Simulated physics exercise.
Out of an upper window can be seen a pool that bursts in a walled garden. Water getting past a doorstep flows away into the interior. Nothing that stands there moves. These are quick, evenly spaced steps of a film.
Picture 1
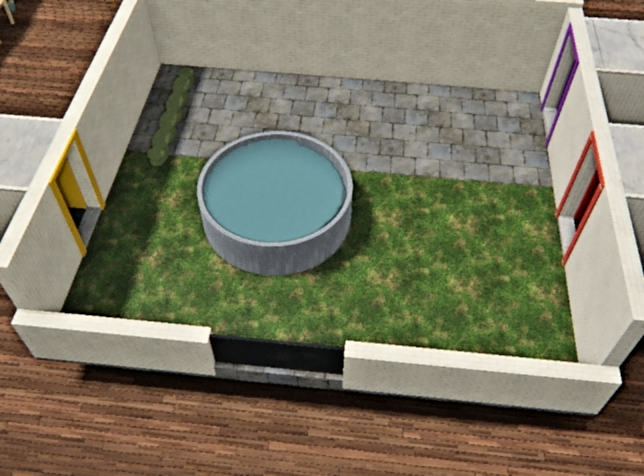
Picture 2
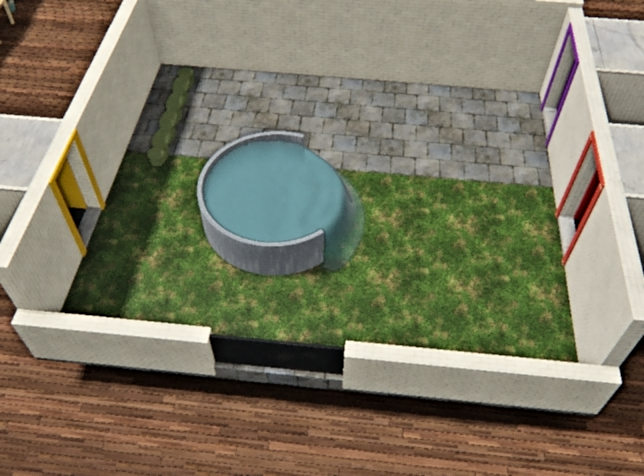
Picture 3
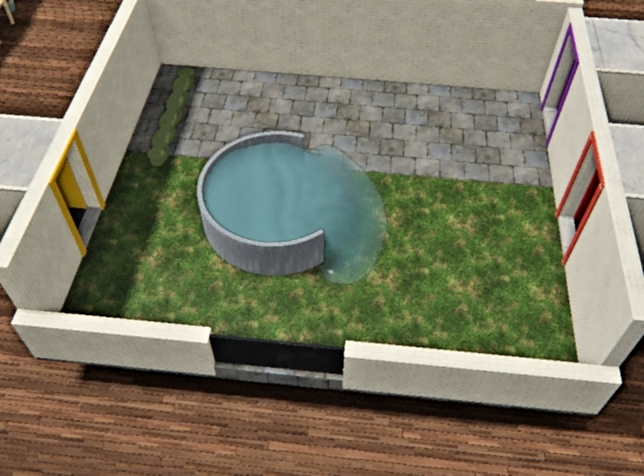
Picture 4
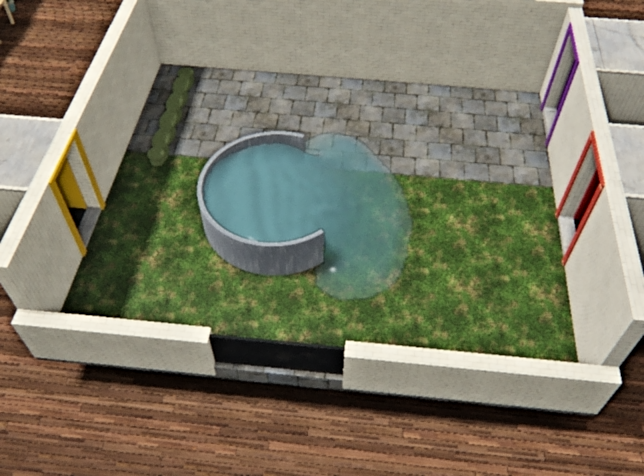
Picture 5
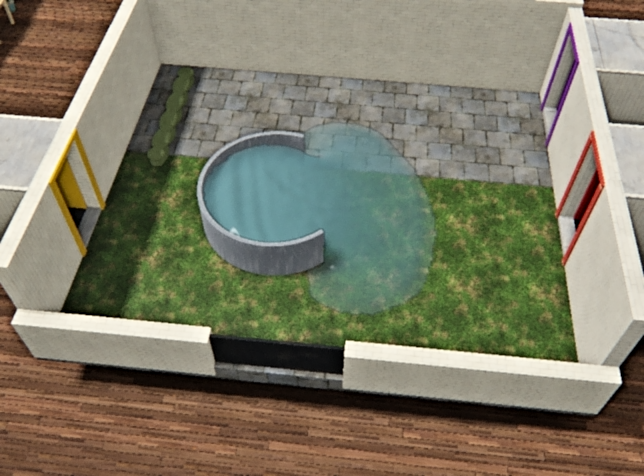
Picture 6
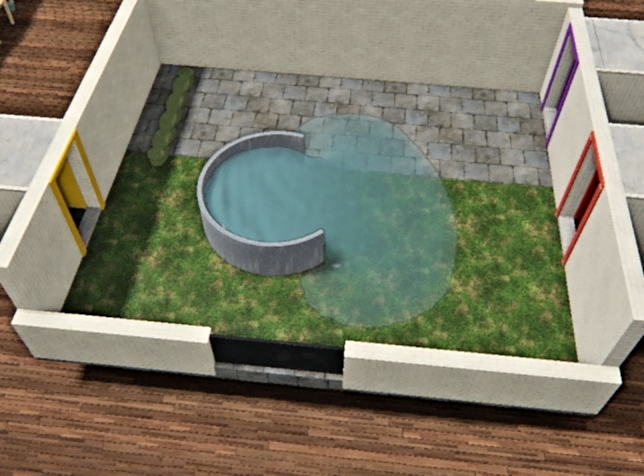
In a walled garden of grass and grey paving, still water fills a round pool until the right side of its wall opens, and the water pours out, spreading rightward in a widening rounded sheet over the lawn and paving.
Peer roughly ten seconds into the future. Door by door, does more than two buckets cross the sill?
Red door: Overshoots. Yellow door: Does not overshoot. Purple door: Overshoots.
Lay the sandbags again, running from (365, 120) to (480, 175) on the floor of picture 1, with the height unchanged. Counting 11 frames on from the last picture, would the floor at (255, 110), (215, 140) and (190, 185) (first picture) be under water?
The first point is still bare, the second still bare and the third still bare.
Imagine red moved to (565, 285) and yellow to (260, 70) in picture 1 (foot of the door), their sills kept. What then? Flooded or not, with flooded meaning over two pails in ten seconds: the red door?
Note: Red door lets too much through.
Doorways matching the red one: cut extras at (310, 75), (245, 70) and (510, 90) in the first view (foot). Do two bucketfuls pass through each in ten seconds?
Outcome by door - within the limit, within the limit, past the limit.
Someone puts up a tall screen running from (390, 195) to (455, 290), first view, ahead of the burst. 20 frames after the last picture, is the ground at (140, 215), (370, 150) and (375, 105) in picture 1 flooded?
Lab note - spot 1 parched, spot 2 inundated, spot 3 inundated.
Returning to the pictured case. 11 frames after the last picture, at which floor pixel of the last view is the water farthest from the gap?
I'd say near (533, 95).
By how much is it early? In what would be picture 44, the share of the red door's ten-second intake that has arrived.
I get 85 per cent.
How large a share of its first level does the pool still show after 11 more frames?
Around 32 percent.
A moment on, water covers 40 % of the floor; the red door not reached, the yellow door not reached, the purple door not reached.
Next, water covers 55 % of the floor; the red door under two buckets in, the yellow door not reached, the purple door under two buckets in.
Then, water covers 60 % of the floor; the red door far over two buckets in, the yellow door not reached, the purple door far over two buckets in.
Later, water covers 65 % of the floor; the red door far over two buckets in, the yellow door not reached, the purple door far over two buckets in.
In the end, water covers 85 % of the floor; the red door far over two buckets in, the yellow door not reached, the purple door far over two buckets in.
